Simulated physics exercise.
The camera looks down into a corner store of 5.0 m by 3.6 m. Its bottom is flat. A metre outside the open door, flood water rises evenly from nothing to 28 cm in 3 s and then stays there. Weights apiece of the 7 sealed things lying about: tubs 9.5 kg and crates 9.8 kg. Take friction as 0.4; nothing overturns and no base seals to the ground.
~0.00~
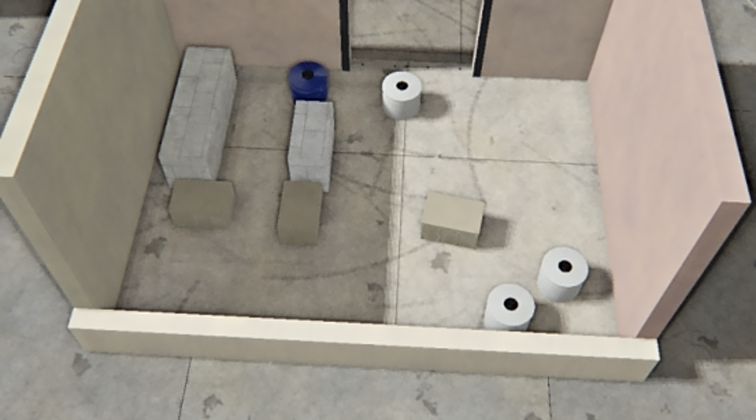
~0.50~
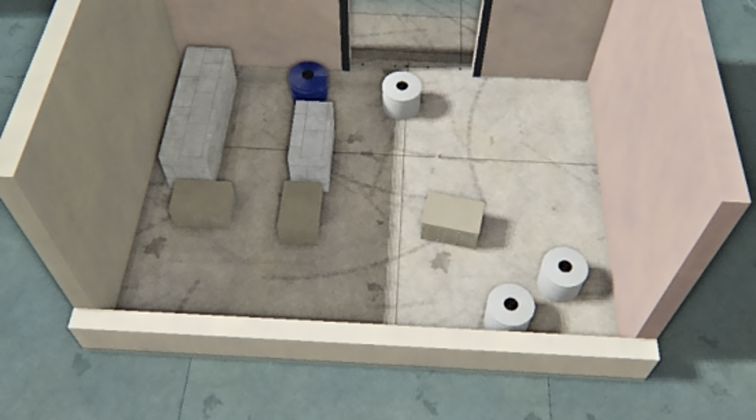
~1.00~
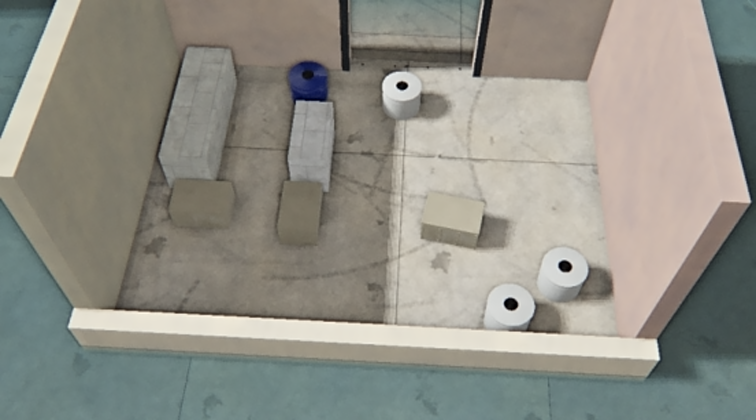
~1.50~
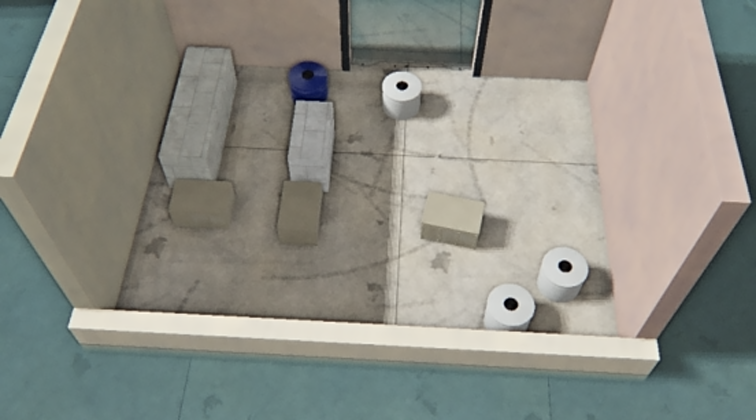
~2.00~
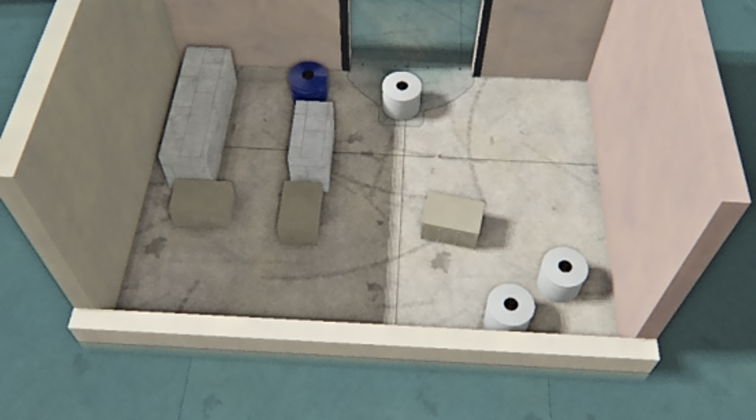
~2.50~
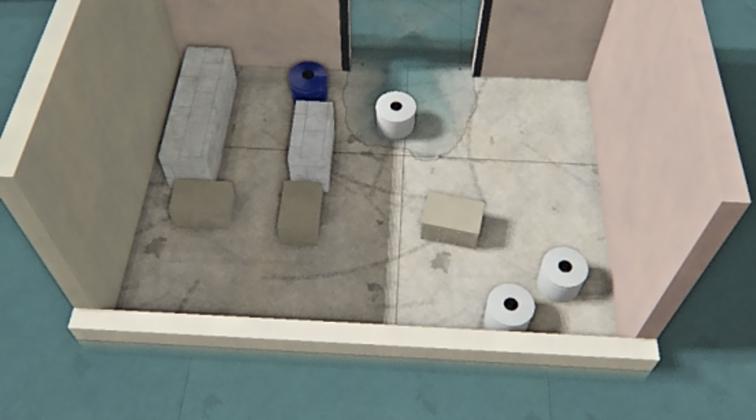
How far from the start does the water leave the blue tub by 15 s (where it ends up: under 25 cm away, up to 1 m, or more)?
Blue tub is nudged along.
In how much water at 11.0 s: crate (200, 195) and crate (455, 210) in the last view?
Roughly 12 and 18 cm.
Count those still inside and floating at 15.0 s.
At that moment 7.
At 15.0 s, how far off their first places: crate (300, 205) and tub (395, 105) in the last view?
In turn: 40 cm, 250 cm.
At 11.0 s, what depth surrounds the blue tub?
Roughly 11 cm.
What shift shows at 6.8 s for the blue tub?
About 0 cm.
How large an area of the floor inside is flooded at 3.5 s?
Roughly 6.0 m2.
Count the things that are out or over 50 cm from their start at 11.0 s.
I count 6.
After 3.5 s the blue tub is near (308, 75), 0.0 m from its start, aground; 0 afloat.
After 6.8 s the blue tub is near (308, 75), 0.0 m from its start, aground; 4 afloat.
After 11.0 s the blue tub is near (304, 92), 0.3 m from its start, afloat; 7 afloat.
After 15.0 s the blue tub is near (329, 94), 0.5 m from its start, afloat; 7 afloat.
